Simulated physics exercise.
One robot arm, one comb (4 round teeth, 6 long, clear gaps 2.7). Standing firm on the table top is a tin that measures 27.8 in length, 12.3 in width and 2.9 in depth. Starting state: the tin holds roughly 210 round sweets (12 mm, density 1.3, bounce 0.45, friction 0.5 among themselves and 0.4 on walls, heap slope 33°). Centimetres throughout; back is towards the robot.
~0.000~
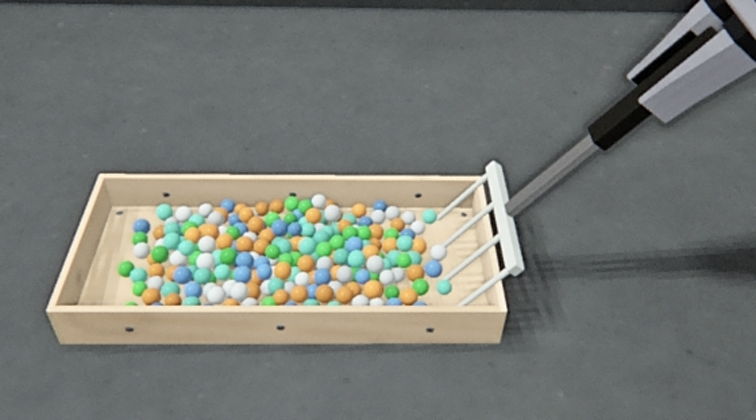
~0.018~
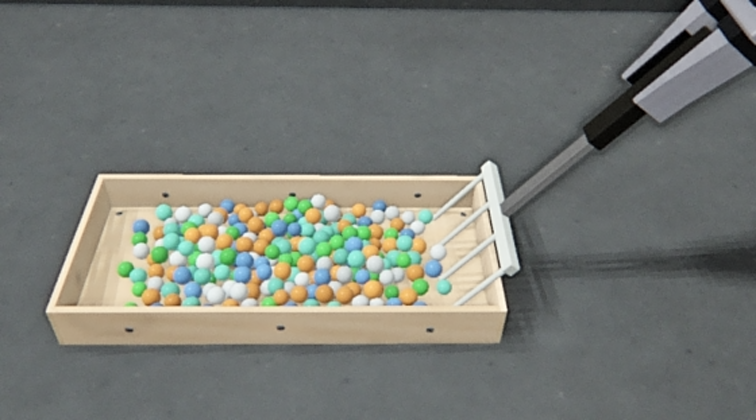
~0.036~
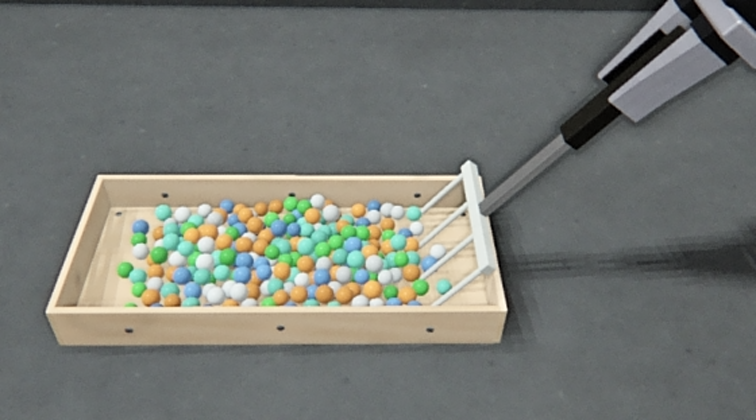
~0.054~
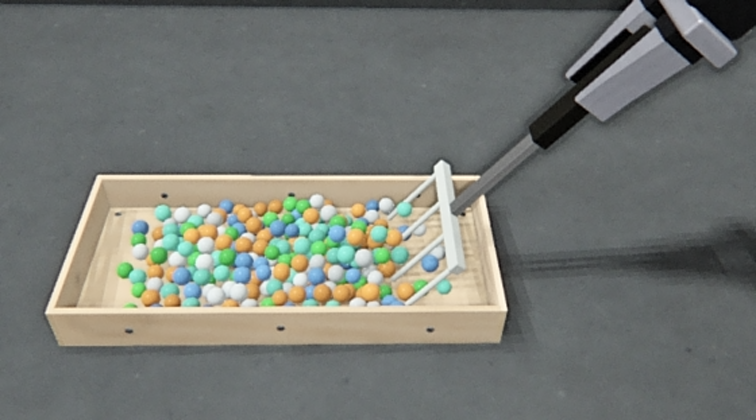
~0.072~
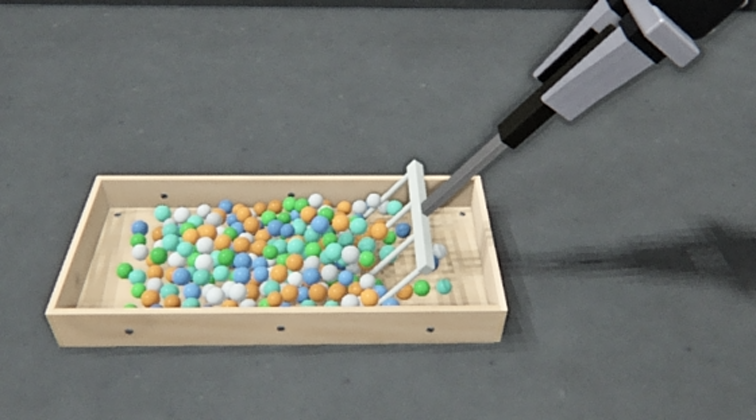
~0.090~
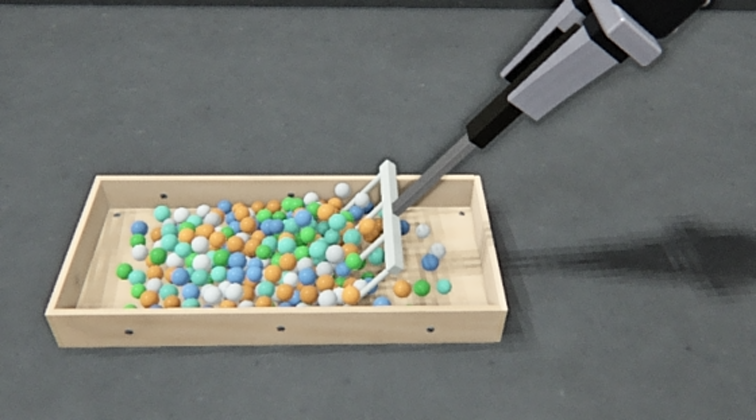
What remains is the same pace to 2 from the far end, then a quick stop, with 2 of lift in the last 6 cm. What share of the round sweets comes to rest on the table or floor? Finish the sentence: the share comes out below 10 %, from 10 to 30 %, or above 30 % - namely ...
Namely from 10 to 30 %.
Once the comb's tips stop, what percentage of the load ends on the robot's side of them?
About 70 percent of the load.
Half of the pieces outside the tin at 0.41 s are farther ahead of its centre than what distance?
Offset: Near 24 cm.
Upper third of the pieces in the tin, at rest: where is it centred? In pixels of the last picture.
Close to (129, 256).
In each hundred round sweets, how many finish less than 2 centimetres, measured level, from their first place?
About 10 %.
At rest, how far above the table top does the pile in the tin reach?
The top sits some 3.5 cm up.
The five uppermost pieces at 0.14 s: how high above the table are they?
Height: Close to 5 cm.
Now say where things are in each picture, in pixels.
In the first picture, the comb bar at (504, 215), sloping 53°; upper third of the load around (300, 252), from x 125 to 445, top at y 200; 209 in the tin.
In the second picture, the comb bar at (499, 215), sloping 53°; upper third of the load around (300, 252), from x 125 to 445, top at y 200.
In the third picture, the comb bar at (478, 214), sloping 53°; upper third of the load around (303, 249), from x 125 to 445, top at y 200.
In the fourth picture, the comb bar at (449, 214), sloping 53°; upper third of the load around (302, 248), from x 125 to 445, top at y 200.
In the fifth picture, the comb bar at (420, 214), sloping 53°; upper third of the load around (313, 248), from x 125 to 445, top at y 200.
In the sixth picture, the comb bar at (391, 214), sloping 53°; upper third of the load around (306, 246), from x 125 to 445, top at y 190; 209 in the tin.
After 0.14 s, sloping 53°, highest piece 6 above the table; 209 in the tin.
After 0.19 s, sloping 53°, highest piece 7 above the table; 208 in the tin, 1 in flight or on the tool.
After 0.41 s, sloping 53°, highest piece 6 above the table; 175 in the tin, 33 on the table or floor, 1 in flight or on the tool.
After 1.11 s, sloping 53°, highest piece 4 above the table; 175 in the tin, 34 on the table or floor.
In the end, 175 in the tin, 34 on the table or floor. That is 16 % on the table or floor.
